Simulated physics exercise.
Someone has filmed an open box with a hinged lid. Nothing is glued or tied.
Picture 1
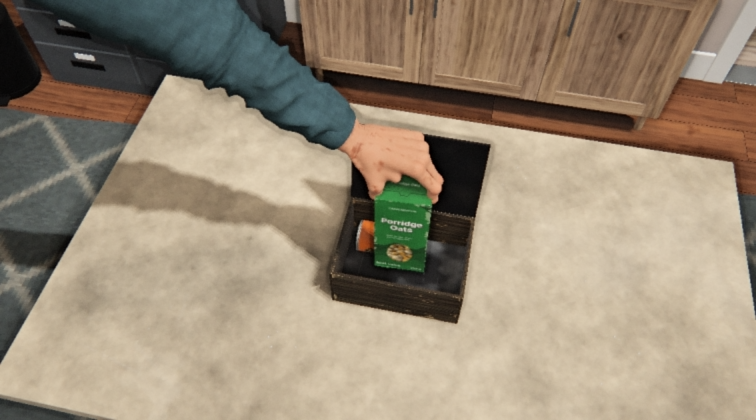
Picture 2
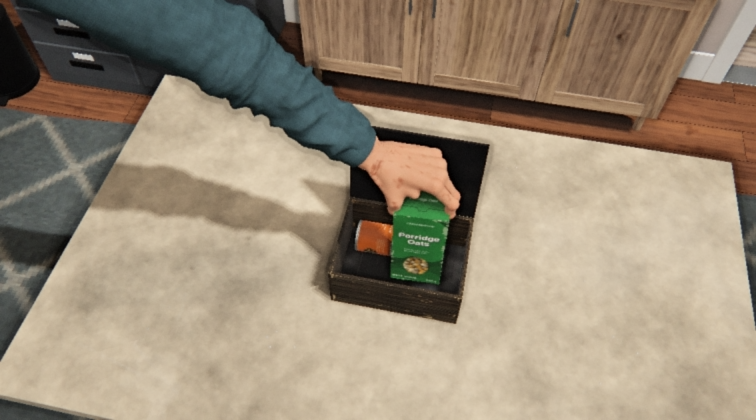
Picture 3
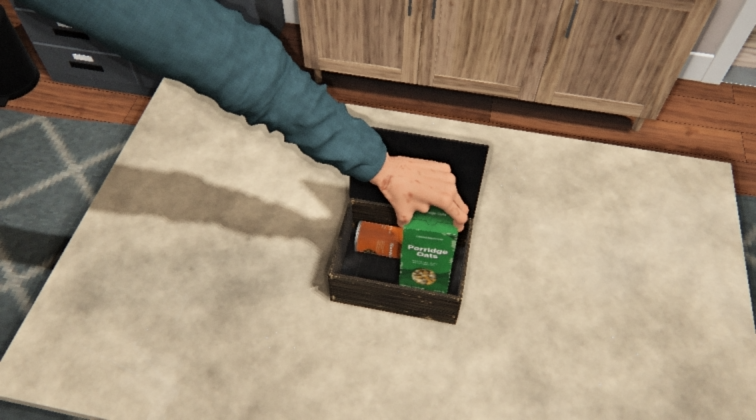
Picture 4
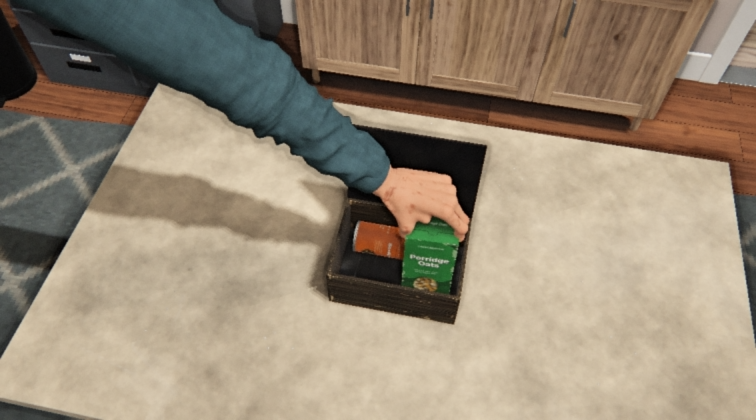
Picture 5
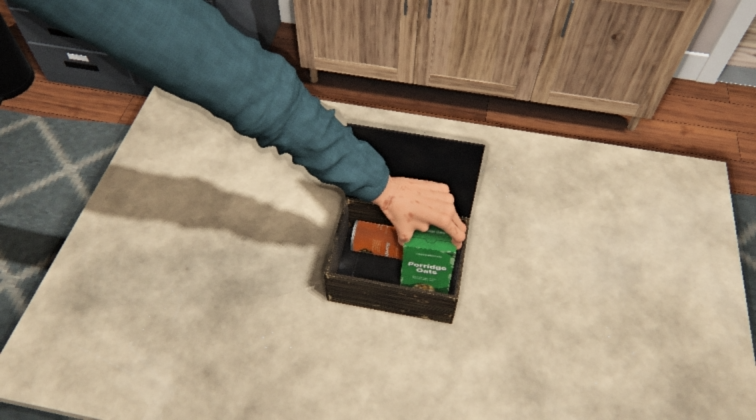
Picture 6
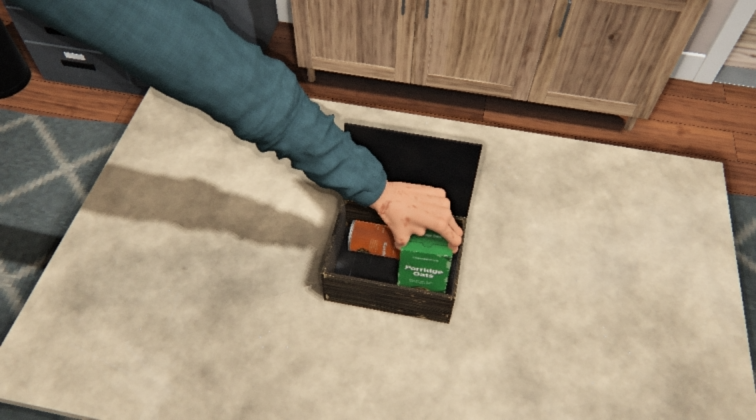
At the start, a hand in a teal sleeve holds a green carton of porridge oats over an open dark box on a table, partly covering an orange tin inside. The hand moves the carton a little to the right, uncovering more of the tin, then lowers it into the box, still gripping its top.
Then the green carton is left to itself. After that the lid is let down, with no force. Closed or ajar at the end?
Here the lid will not close.
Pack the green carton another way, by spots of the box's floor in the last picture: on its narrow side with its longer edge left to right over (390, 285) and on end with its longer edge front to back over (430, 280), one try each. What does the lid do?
In the first case it closes; in the second case it is held up.
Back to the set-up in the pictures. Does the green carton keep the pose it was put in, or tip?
The green carton stays as placed.
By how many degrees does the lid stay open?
About 45°.
Then, 1.40 s on from there, lid 73° above the rim.
Then, 1.70 s on from there, lid 47° above the rim.
In the end, lid 46° above the rim; both unmoved. At the end, from the last picture's camera, green carton near (424, 270).
